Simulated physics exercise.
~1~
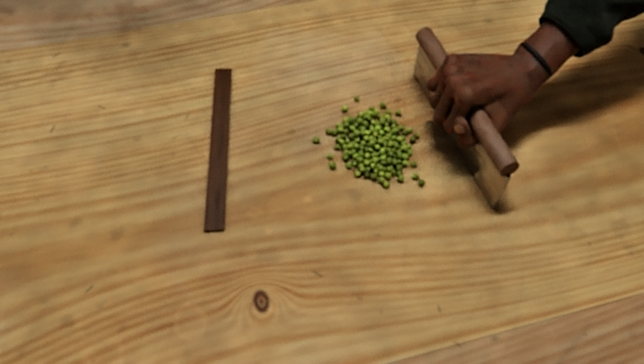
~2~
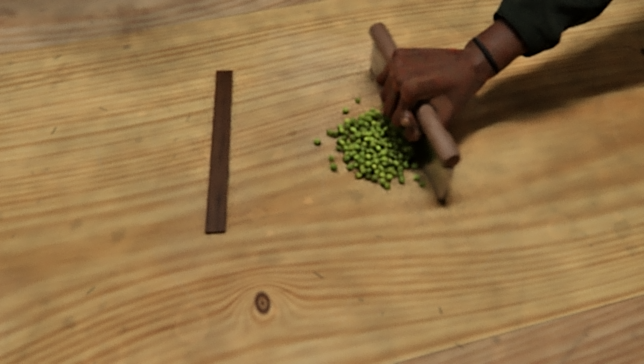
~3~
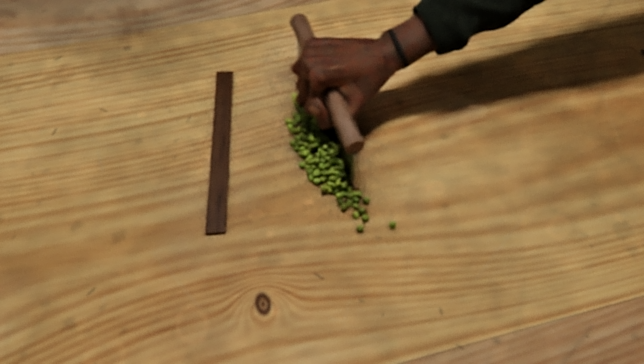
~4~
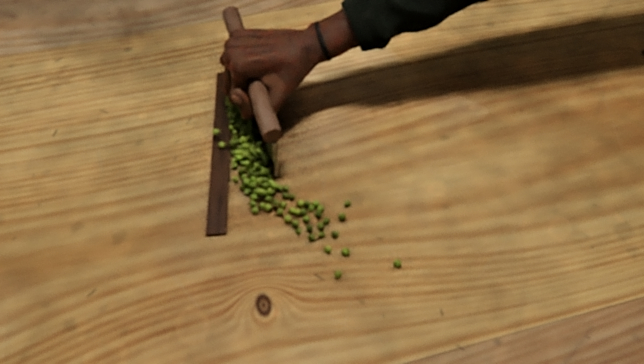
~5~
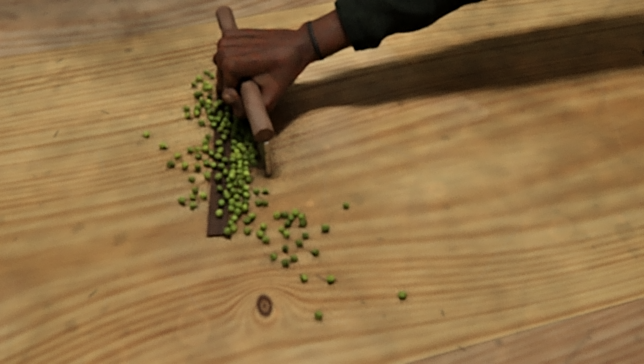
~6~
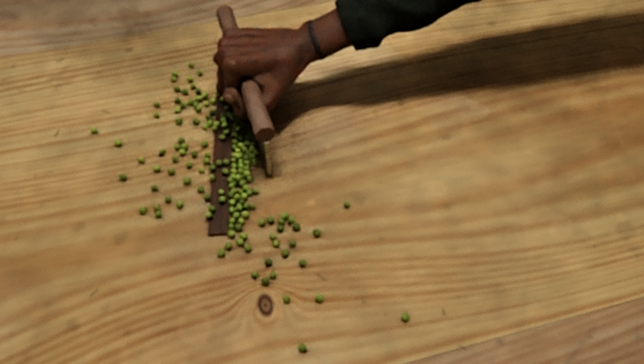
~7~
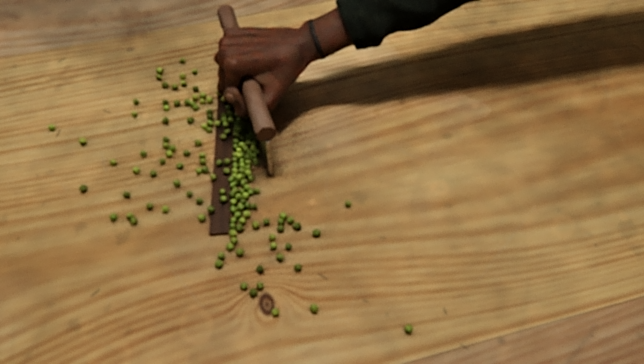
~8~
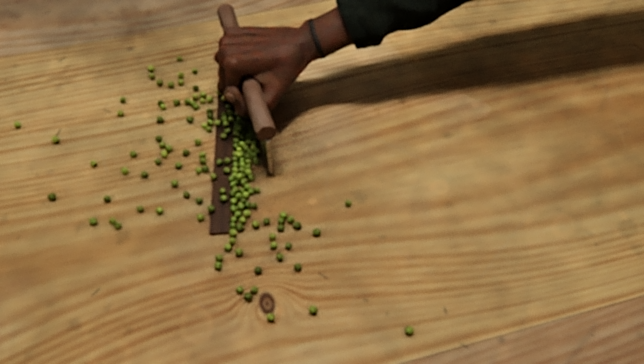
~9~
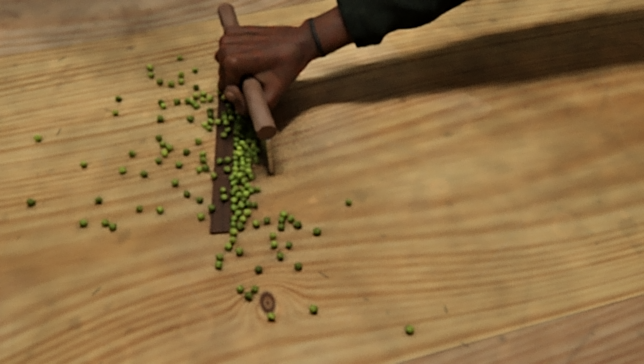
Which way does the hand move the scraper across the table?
It moves the scraper to the left, toward the dark strip.
